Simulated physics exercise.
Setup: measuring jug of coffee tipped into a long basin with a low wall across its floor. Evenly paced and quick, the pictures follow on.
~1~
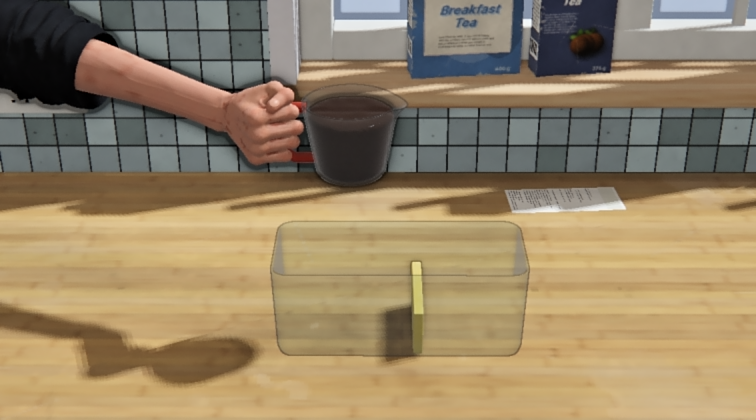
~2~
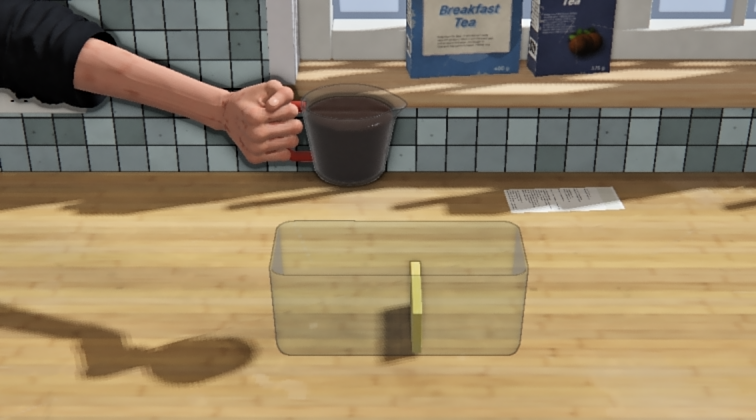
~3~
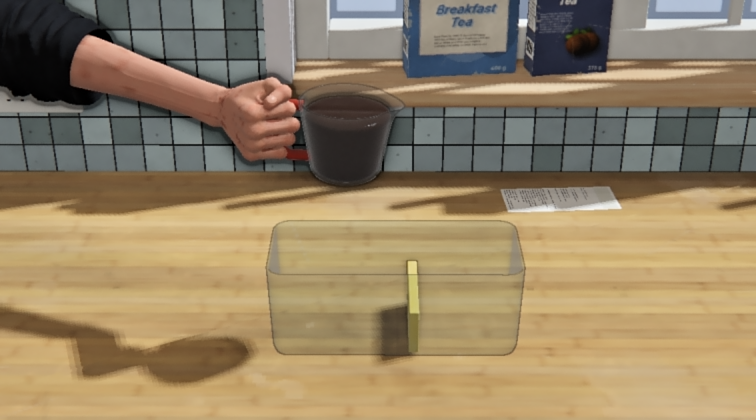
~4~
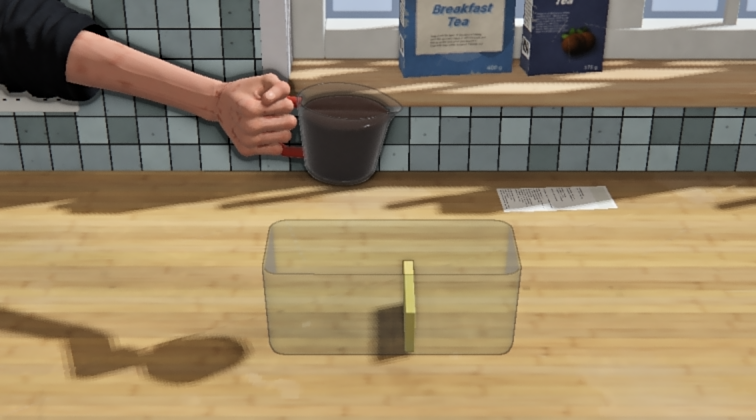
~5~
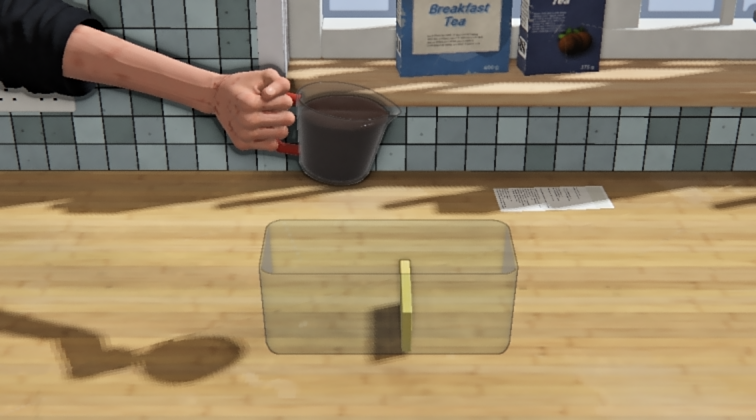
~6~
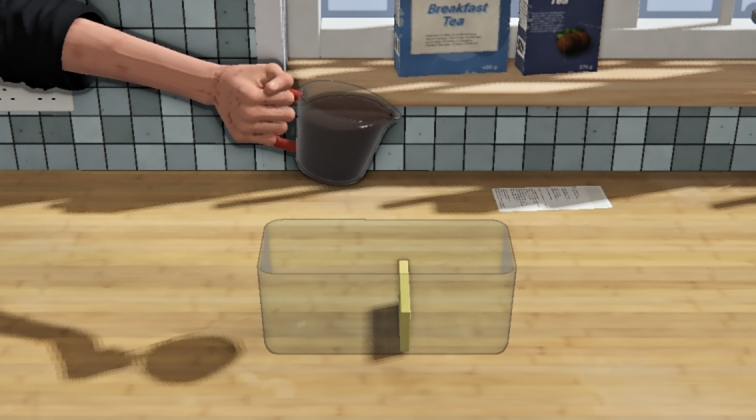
A hand on the left held a clear jug of dark coffee by its red handle above a long see-through basin with a low wall inside, then slowly tilted it a little to the right.
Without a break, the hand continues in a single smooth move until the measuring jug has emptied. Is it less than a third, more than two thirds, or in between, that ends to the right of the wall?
The quantity right of the wall will come in past two thirds.
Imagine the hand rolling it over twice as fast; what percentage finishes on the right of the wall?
About 75 per cent.
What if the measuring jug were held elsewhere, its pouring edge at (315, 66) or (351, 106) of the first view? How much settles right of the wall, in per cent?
In order, some 5 and 15 percent.
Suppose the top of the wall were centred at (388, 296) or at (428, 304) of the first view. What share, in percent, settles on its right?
95 % then 80 %.
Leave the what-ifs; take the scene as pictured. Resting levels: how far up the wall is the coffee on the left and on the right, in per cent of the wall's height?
0 % left, 50 % right.
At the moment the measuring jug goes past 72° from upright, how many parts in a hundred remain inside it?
About 55 %.
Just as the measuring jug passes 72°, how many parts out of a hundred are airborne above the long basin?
Around 25 in a hundred, more or less.
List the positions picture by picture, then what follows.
It leans 0°; its right rim is at (408, 103); the coffee meets the walls at (308, 111) and (395, 110); the long basin's rim runs from (275, 249) to (524, 249); the wall's top is at (417, 288), in the first frame.
It leans 1°; its right rim is at (408, 103); the coffee meets the walls at (307, 110) and (394, 110), in the second frame.
It leans 2°; its right rim is at (405, 105); the coffee meets the walls at (304, 109) and (392, 111), in the third frame.
It leans 5°; its right rim is at (403, 107); the coffee meets the walls at (302, 109) and (390, 111), in the fourth frame.
It leans 9°; its right rim is at (402, 110); the coffee meets the walls at (300, 109) and (389, 111), in the fifth frame.
It leans 14°; its right rim is at (402, 115); the coffee meets the walls at (300, 110) and (393, 113), in the sixth frame.
A moment on, the measuring jug is tipped part way and 57 per cent is still to pour, 0 is left of the wall and 15 right of it.
Next, the measuring jug is tipped right over and 5 per cent is still to pour, 2 is left of the wall and 83 right of it.
Then the measuring jug is tipped right over and 0 per cent is still to pour, 10 is left of the wall and 88 right of it.
Later the measuring jug is tipped right over and 0 per cent is still to pour, 10 is left of the wall and 88 right of it.
In the end 10 per cent lies left of the wall, 88 right of it and 1 outside.
